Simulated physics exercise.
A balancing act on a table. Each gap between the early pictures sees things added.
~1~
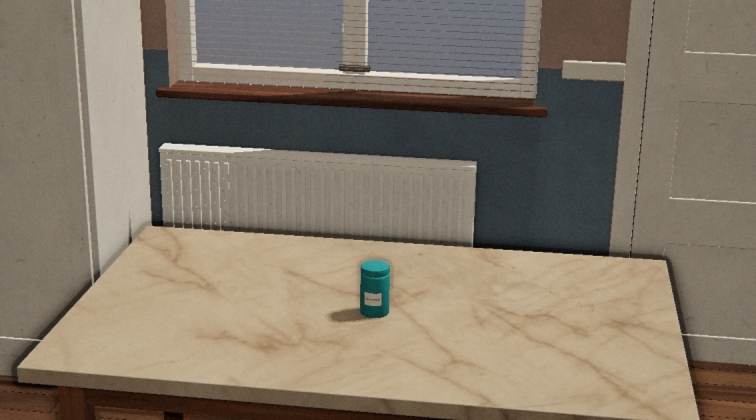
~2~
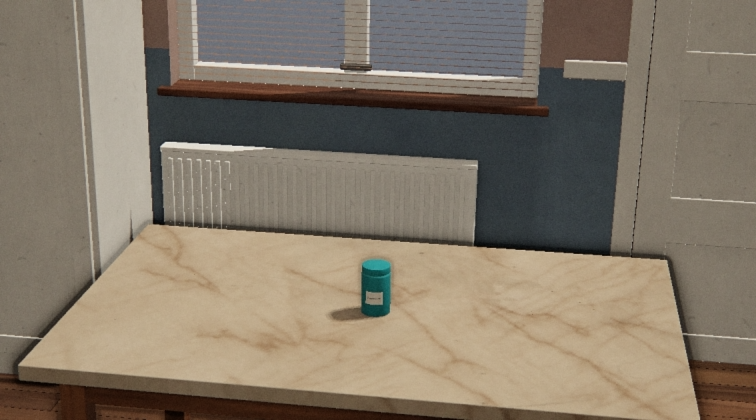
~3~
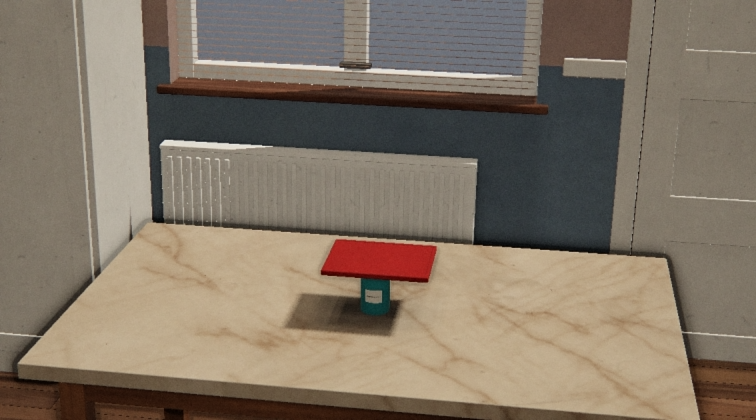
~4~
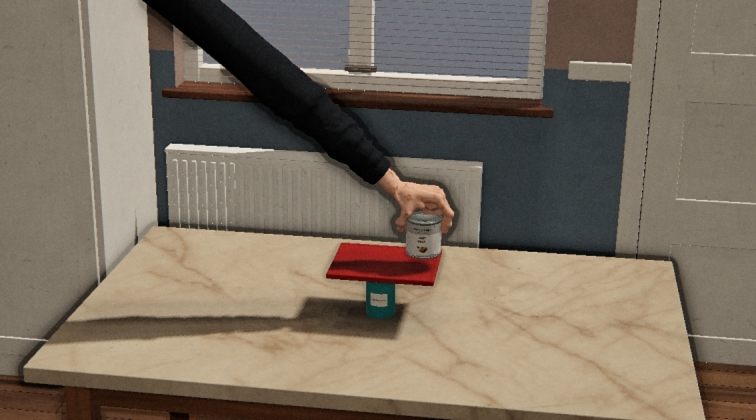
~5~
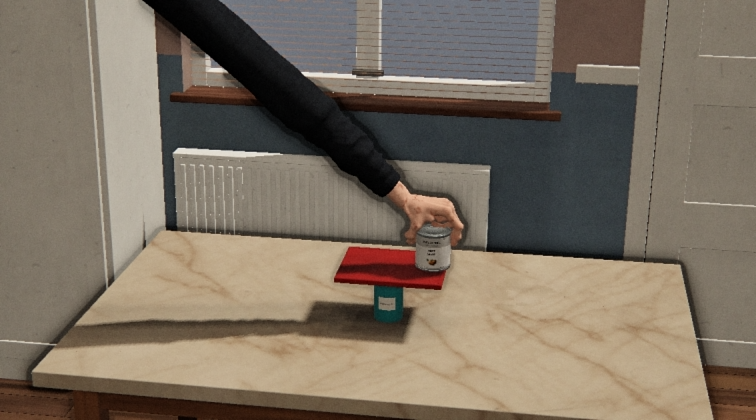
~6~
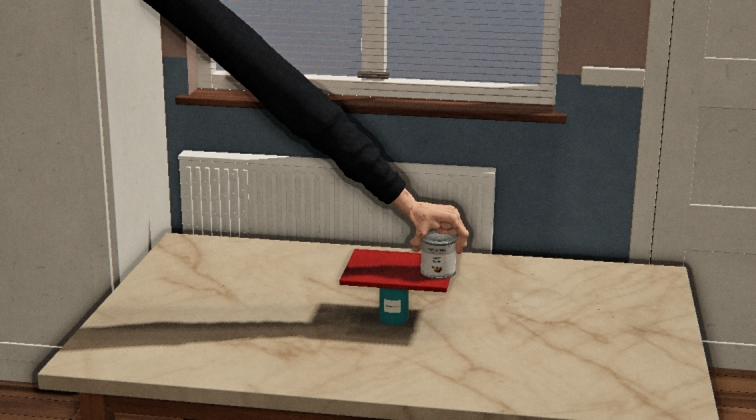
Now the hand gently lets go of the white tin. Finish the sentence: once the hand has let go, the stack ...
The stack tumbles.
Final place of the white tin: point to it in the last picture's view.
Roughly pixel (495, 316) in the last picture.
Then, 0.30 s later than the last frame, white tin now fallen; red lid tilted by 36°.
Then, 0.40 s later than the last frame, red lid tilted by 65°.
Then, 0.50 s later than the last frame, as before.
Then, 1.10 s later than the last frame, red lid now fallen.
When it is over, fallen, red lid and white tin; turquoise jar as before. End places, in pixels of the last picture, white tin near (495, 316). The stack comes apart.
